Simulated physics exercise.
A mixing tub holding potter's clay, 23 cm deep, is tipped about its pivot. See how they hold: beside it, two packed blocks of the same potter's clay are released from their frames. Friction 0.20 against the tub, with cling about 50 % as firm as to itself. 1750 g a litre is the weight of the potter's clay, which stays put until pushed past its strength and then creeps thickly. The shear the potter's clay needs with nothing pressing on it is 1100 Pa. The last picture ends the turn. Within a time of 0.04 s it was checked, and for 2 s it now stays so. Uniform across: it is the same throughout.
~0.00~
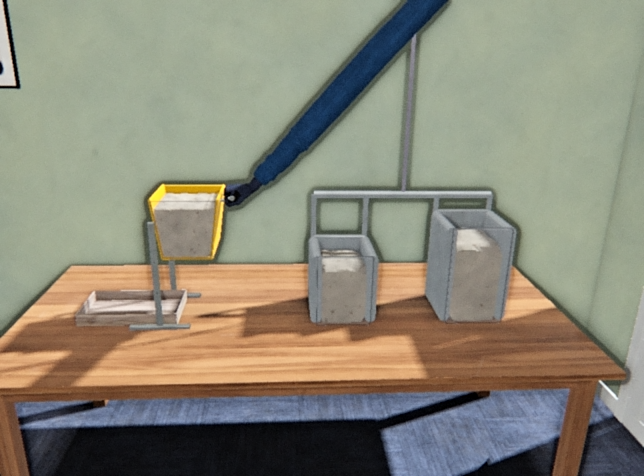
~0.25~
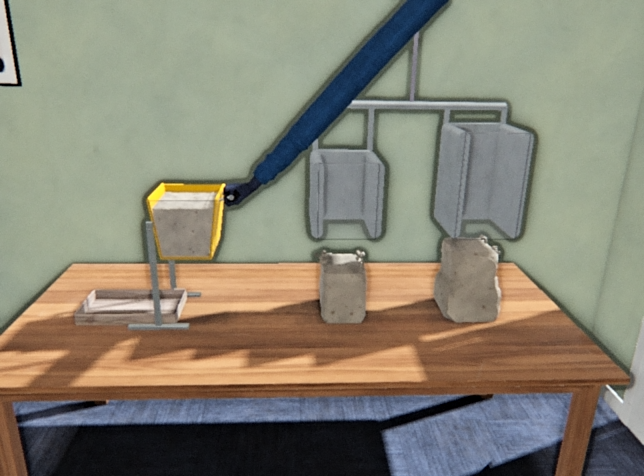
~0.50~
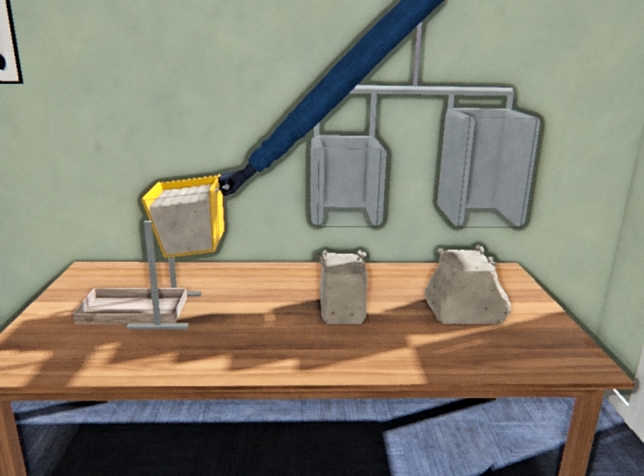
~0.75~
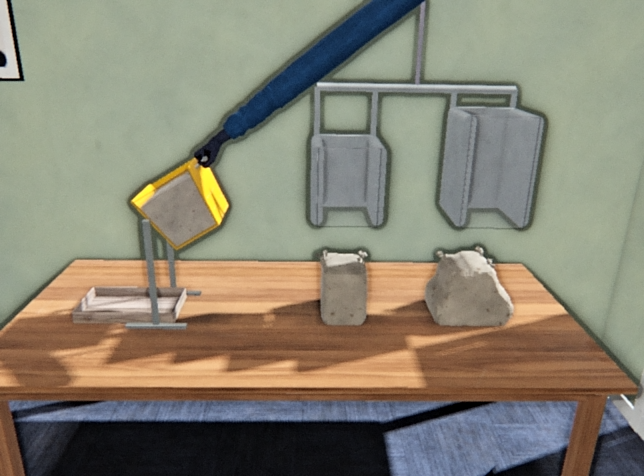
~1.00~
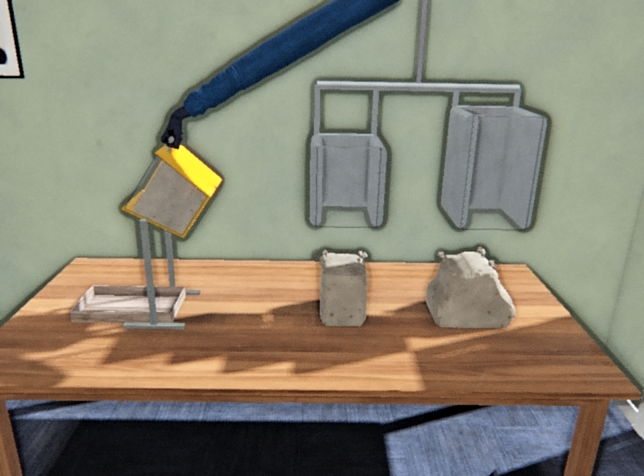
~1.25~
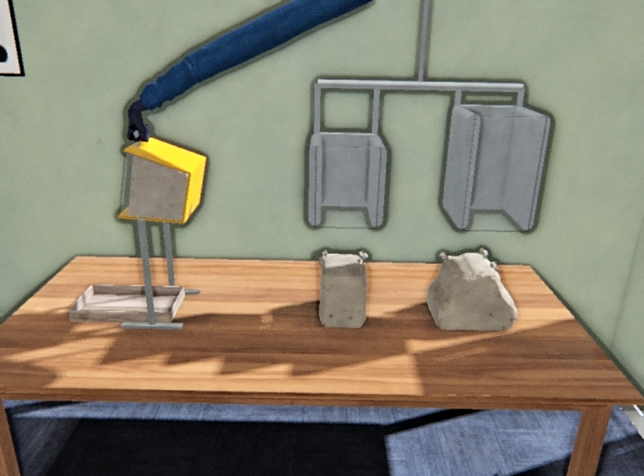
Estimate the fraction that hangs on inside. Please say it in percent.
I would say roughly 100 per cent.
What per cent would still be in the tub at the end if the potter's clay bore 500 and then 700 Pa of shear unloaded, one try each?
Going in order, it's 75 % and then 100 %.
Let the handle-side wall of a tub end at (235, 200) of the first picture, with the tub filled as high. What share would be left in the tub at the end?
The tub would keep roughly 100 percent.
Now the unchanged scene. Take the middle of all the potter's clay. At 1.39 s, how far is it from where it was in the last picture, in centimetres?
Something like 0 cm, I'd say.
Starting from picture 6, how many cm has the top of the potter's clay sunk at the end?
Roughly 0 cm.
After 1.39 s, the tub is at 78 degrees and holds 100 %.
After 1.56 s, the tub is at 78 degrees and holds 100 %.
After 1.73 s, the tub is at 78 degrees and holds 100 %.
After 1.90 s, the tub is at 78 degrees and holds 100 %.
After 3.25 s, at the end, the tub is at 78 degrees and holds 100 %.
